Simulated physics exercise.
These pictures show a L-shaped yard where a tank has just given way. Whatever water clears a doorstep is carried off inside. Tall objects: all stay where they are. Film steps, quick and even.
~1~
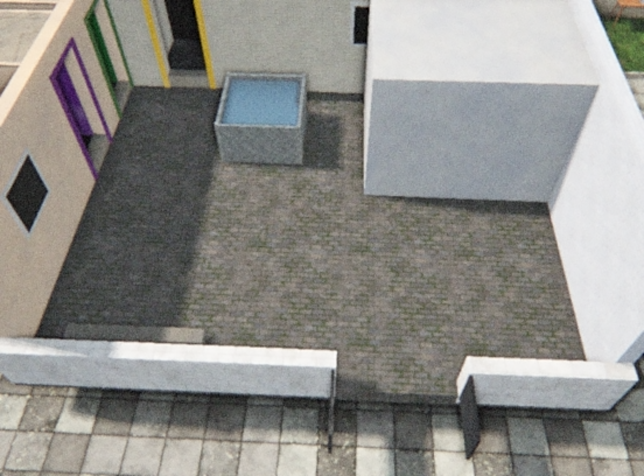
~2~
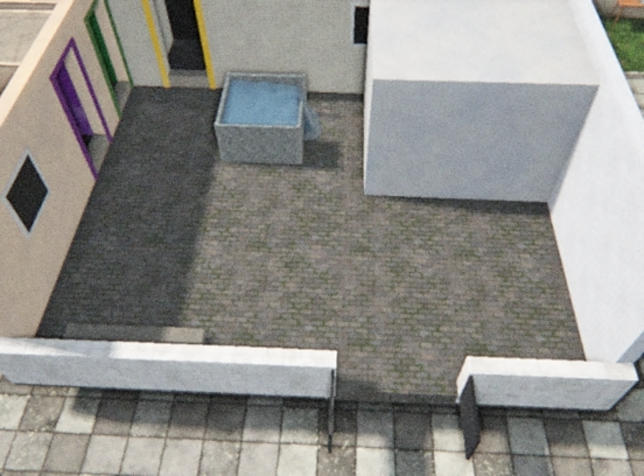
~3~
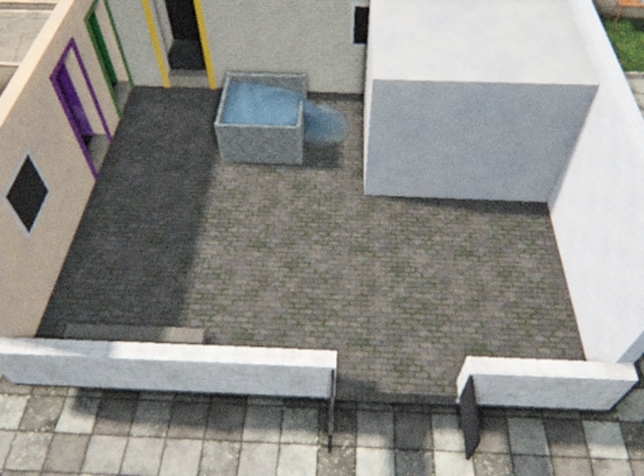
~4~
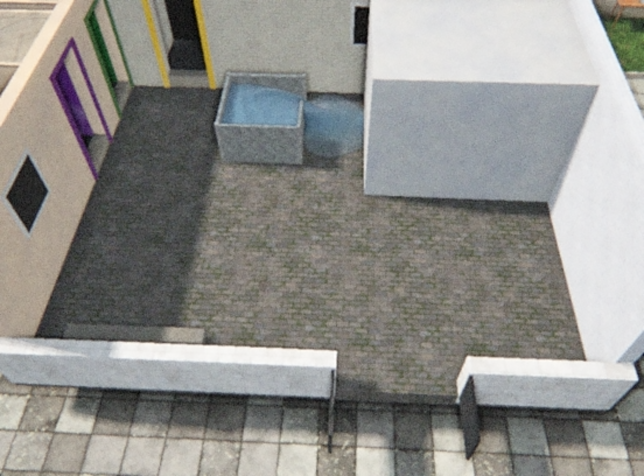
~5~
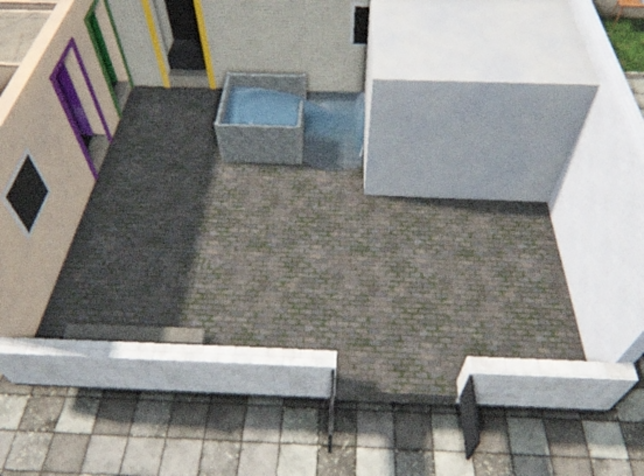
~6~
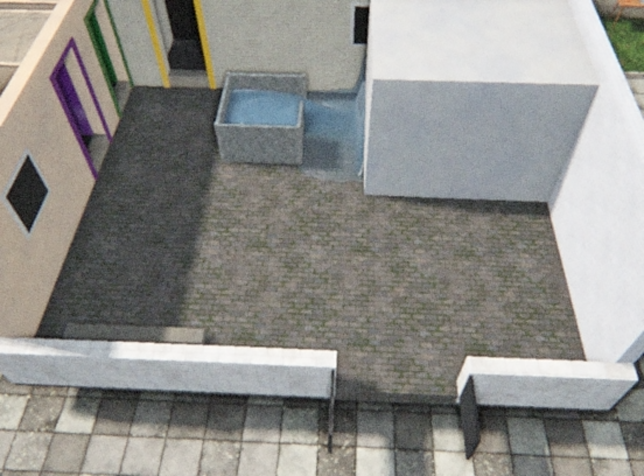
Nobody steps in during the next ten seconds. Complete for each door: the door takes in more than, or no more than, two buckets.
Completed: The green door takes in no more than two buckets; the yellow door takes in no more than two buckets; the purple door takes in no more than two buckets.
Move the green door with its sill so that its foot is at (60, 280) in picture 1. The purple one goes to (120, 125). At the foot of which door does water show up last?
The flood gets to the one in green after all the others.
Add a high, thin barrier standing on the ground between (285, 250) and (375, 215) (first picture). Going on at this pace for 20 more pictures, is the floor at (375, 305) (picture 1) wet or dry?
There: Free of water.
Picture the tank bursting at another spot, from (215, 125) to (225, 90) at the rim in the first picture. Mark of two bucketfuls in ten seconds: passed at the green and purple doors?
Result - green door: Clears the line; purple door: Clears the line.
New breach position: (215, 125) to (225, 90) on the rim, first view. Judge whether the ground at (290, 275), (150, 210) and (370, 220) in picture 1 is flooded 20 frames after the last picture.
First kept bare, second soaked through, third kept bare.
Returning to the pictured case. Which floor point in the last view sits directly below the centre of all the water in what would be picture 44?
Centre of mass: Roughly (247, 189).
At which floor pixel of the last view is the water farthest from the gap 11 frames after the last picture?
Farthest reach: (360, 332).
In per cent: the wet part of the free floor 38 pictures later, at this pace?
My estimate is close to 70 per cent.
A moment on, water covers 10 % of the floor; the green door not reached, the yellow door not reached, the purple door not reached.
Next, water covers 25 % of the floor; the green door not reached, the yellow door wet at the sill, nothing in, the purple door not reached.
Then, water covers 45 % of the floor; the green door under two buckets in, the yellow door wet at the sill, nothing in, the purple door wet at the sill, nothing in.
Later, water covers 70 % of the floor; the green door under two buckets in, the yellow door wet at the sill, nothing in, the purple door wet at the sill, nothing in.
In the end, water covers 80 % of the floor; the green door under two buckets in, the yellow door wet at the sill, nothing in, the purple door wet at the sill, nothing in.
